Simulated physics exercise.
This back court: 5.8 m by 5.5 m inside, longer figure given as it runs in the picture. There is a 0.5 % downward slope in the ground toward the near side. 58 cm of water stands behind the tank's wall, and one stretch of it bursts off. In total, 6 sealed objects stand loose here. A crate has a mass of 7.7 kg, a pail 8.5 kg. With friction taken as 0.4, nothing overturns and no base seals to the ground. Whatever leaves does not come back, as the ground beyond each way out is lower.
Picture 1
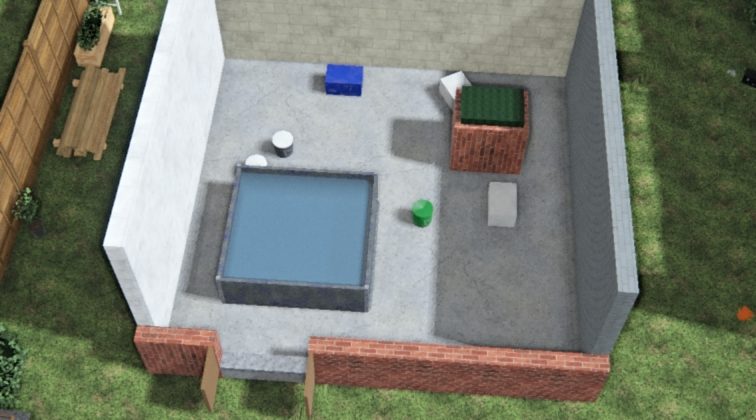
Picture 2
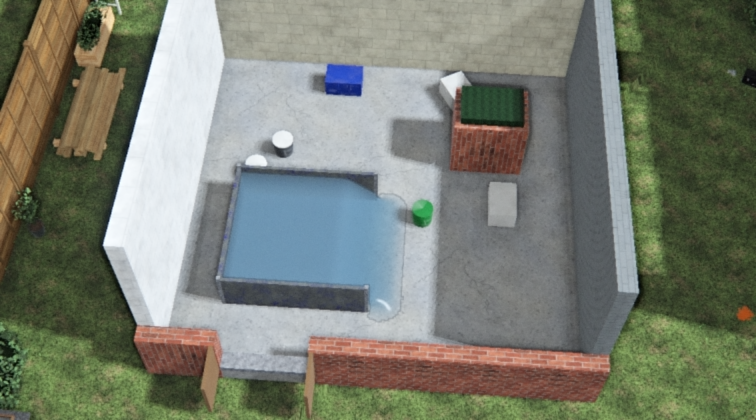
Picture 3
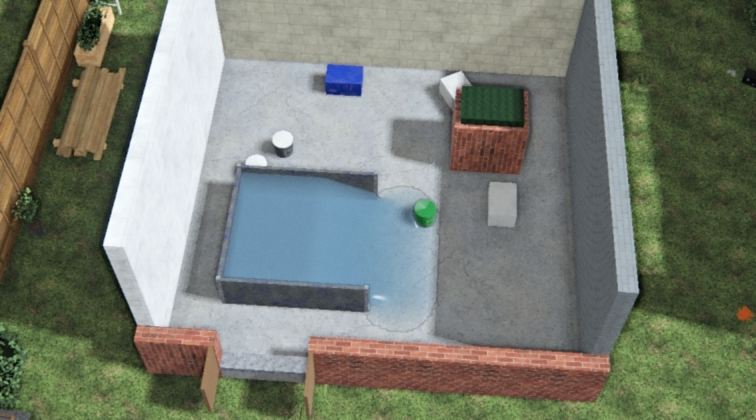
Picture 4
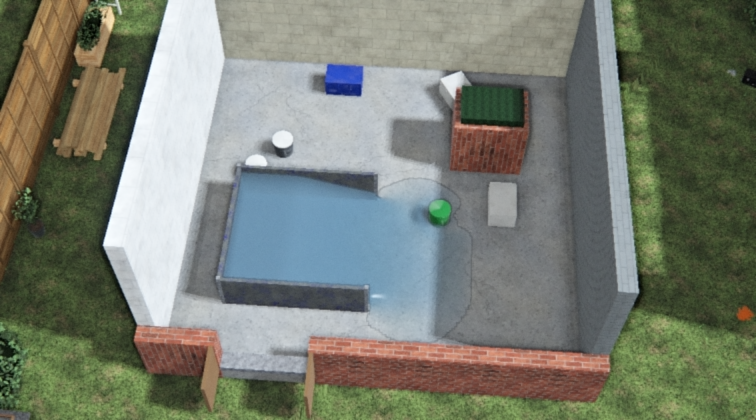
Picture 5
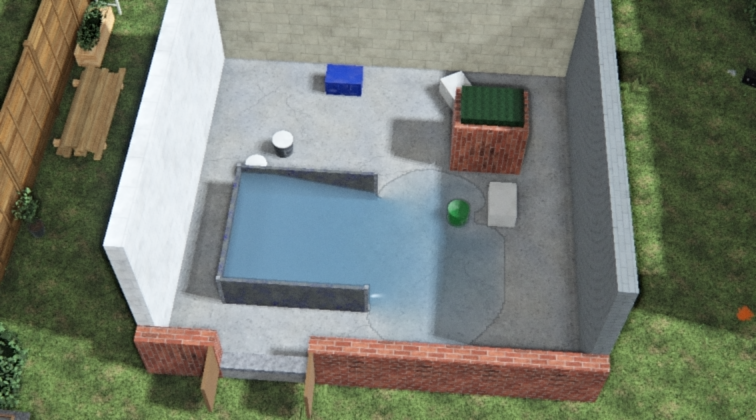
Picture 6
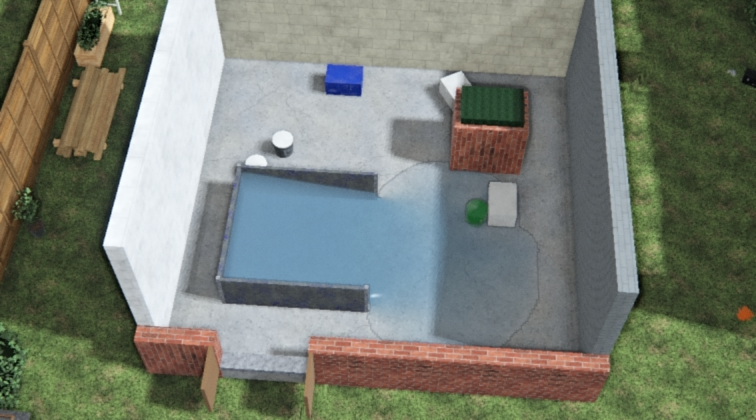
Water pouring from the open right side of a raised pool, spreading across a walled courtyard and pushing a green pail rightward.
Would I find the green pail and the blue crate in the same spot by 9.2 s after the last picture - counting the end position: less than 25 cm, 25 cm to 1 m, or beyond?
Green pail - a long trip; blue crate - a long trip.
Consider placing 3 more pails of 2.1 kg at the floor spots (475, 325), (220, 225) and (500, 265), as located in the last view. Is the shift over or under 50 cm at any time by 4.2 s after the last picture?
Respectively: Greater, smaller, greater.
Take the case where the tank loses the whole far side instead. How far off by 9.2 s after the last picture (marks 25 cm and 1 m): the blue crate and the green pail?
In that situation the blue crate drifts a long way, while the green pail stays about where it was.
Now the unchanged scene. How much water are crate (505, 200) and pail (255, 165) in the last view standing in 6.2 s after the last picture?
First about 7 cm, second about 2 cm.
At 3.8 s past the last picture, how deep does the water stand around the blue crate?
Depth approx. 4 cm.
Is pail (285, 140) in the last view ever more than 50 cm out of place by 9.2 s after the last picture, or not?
Lab note: Result within threshold.
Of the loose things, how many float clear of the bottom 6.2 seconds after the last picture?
At that time, 3.
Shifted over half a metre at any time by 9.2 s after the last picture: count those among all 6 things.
I make it 5.
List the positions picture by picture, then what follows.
In the first frame, the green pail at (423, 208), on the bottom; the blue crate at (344, 74) rests on the ground; 3.8 m2 under water; 0 of 6 have shifted.
In the second frame, the green pail at (423, 208) rests on the ground; the blue crate at (344, 74), on the bottom; water covers 4.7 m2; 0 of 6 have shifted.
In the third frame, the green pail at (425, 208) rests on the ground, 4 cm from its start; the blue crate at (344, 74) rests on the ground; water covers 5.9 m2; 0 of 6 have shifted.
In the fourth frame, the green pail at (440, 209) rests on the ground, 26 cm from its start; the blue crate at (344, 74) rests on the ground; water covers 7.3 m2; 1 of 6 have shifted.
In the fifth frame, the green pail at (459, 209) rests on the ground, 54 cm from its start; the blue crate at (344, 74) rests on the ground; 8.8 m2 under water; 1 of 6 have shifted.
In the sixth frame, the green pail at (477, 208), on the bottom, 82 cm from its start; the blue crate at (344, 74), on the bottom; 10.5 m2 under water; 1 of 6 have shifted.
Then, 1.2 s after the last picture the green pail is near (564, 201), 2.1 m from its start, afloat; the blue crate is near (344, 74), 0.0 m from its start, aground; 0 of 6 are out; 2 afloat.
Then, 3.8 s after the last picture the green pail is near (544, 85), 3.2 m from its start, afloat; the blue crate is near (336, 75), 0.1 m from its start, aground; 0 of 6 are out; 3 afloat.
Then, 6.2 s after the last picture the green pail is near (448, 102), 2.1 m from its start, aground; the blue crate is near (229, 99), 1.9 m from its start, afloat; 0 of 6 are out; 3 afloat.
Then, 9.2 s after the last picture the green pail is near (447, 102), 2.1 m from its start, aground; the blue crate is near (226, 177), 2.8 m from its start, afloat; 0 of 6 are out; 3 afloat.
